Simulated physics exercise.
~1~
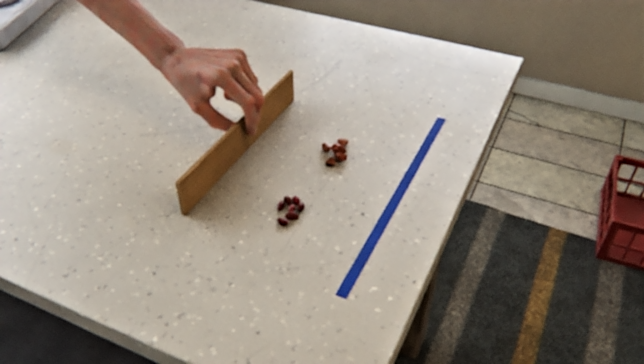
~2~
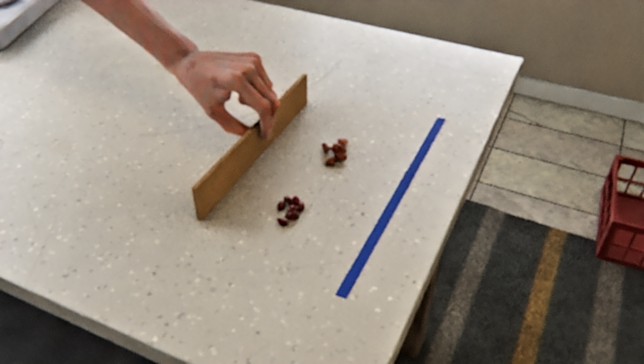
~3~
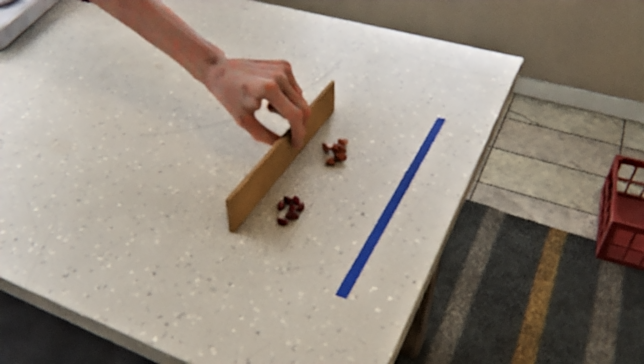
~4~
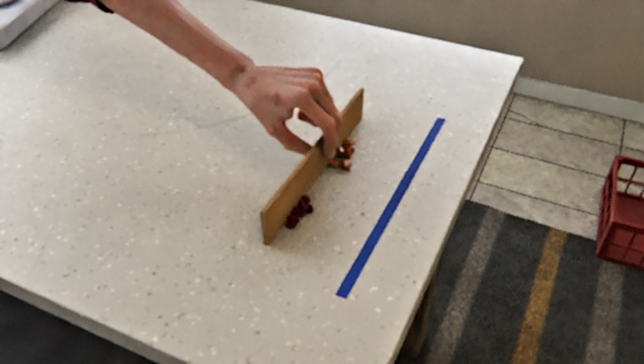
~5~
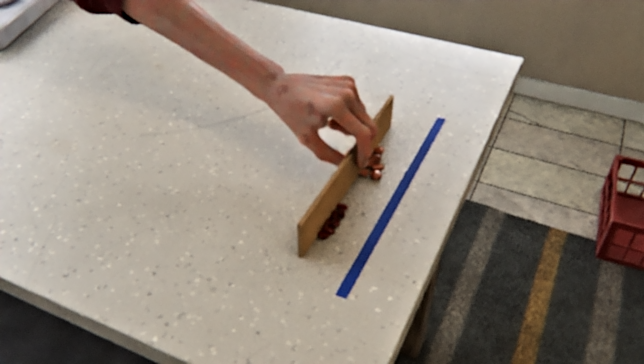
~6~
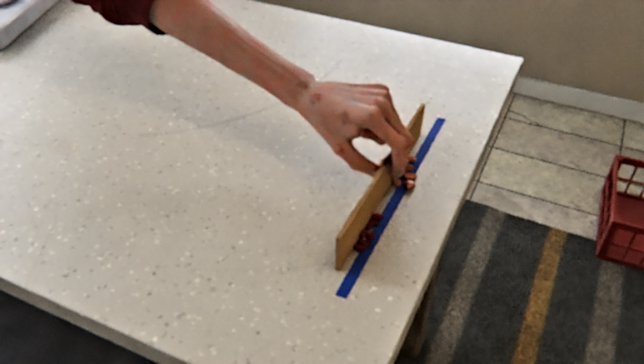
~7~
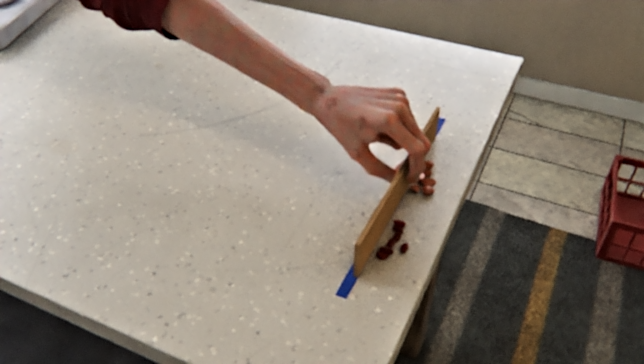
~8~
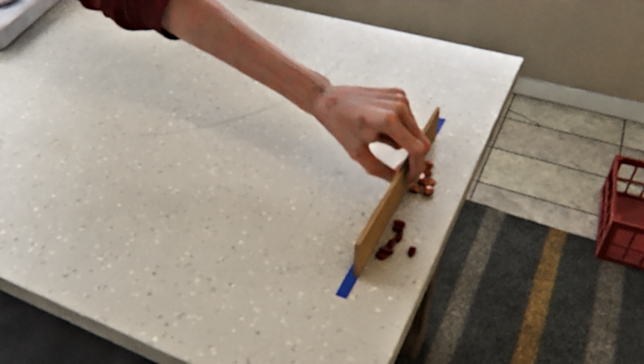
A bare forearm and hand reach in from the upper left over a pale speckled table, seen from above at an angle, holding a tan piece of card upright. Two small piles of dark red bits lie ahead of it, short of a strip of blue tape, with a striped rug and red crate beyond the table's right edge. The hand slides the card right until it meets the nearer pile and the farther one, pushing both along. The card stops on the tape, and the bits spread slightly just past it, all still on the table.
